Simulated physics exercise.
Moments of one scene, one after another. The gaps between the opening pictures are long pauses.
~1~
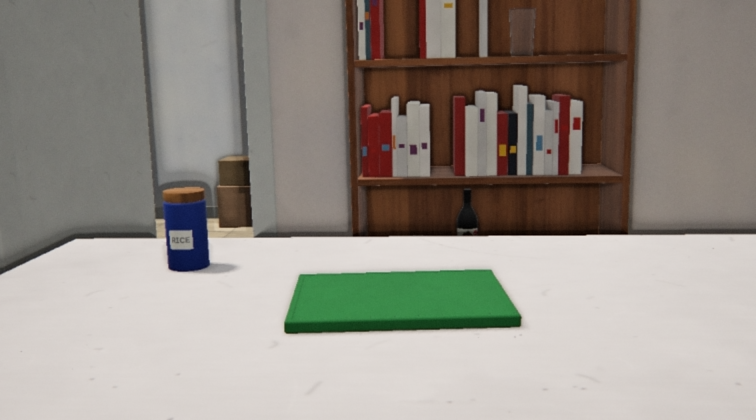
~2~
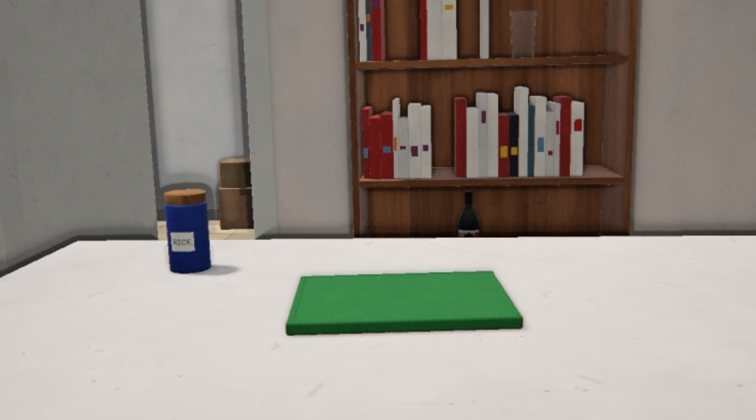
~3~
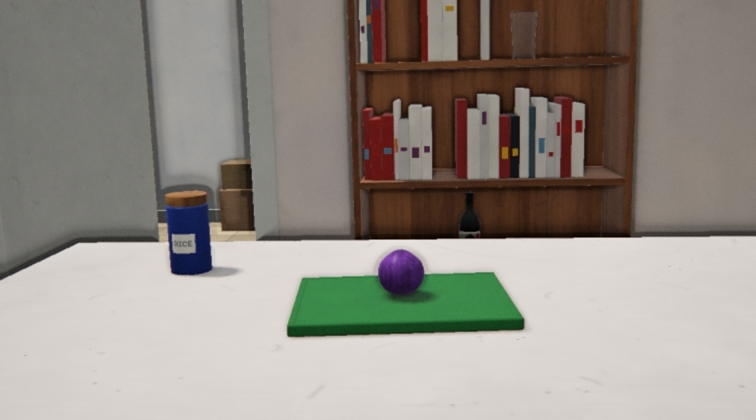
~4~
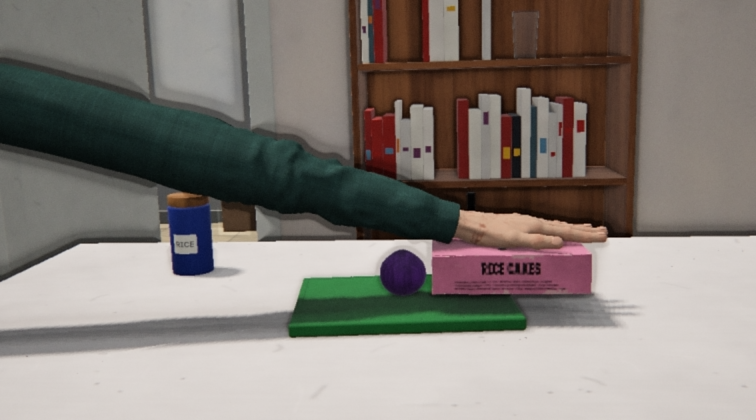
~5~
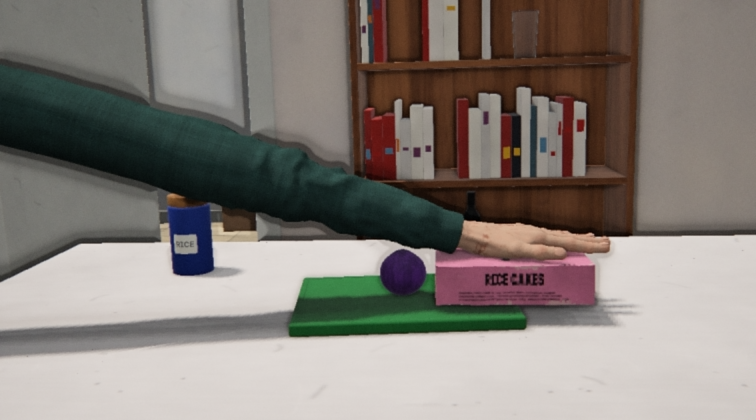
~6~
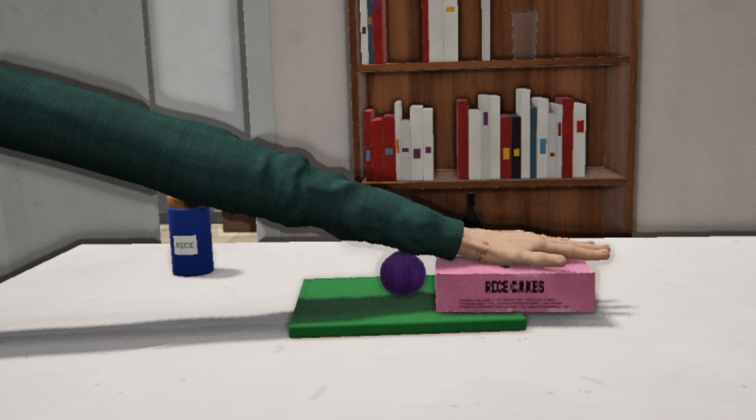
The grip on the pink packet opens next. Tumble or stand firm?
Stands firm.
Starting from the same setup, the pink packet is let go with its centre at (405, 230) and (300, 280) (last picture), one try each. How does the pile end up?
Lab note - try 1: Collapse; try 2: No collapse.
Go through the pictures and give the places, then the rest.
In the first frame, the last thing is not in view yet; blue jar (186, 229).
In the second frame, the last thing is not in view yet; green tray (400, 300).
In the third frame, the last thing is not in view yet; purple onion (401, 273).
The fourth frame shows still above its spot; pink packet (505, 260); blue jar (191, 233).
The fifth frame shows still above its spot; pink packet (509, 269); green tray (404, 301).
The sixth frame shows in place under the hand; pink packet (509, 277); purple onion (403, 273).
Then, 0.50 s after the last picture, nothing has stirred.
Then, 1.40 s after the last picture, pink packet resting near (509, 277).
At rest, all 4 in place. Seen from the same camera at the end, pink packet near (509, 277). The pile keeps its balance.
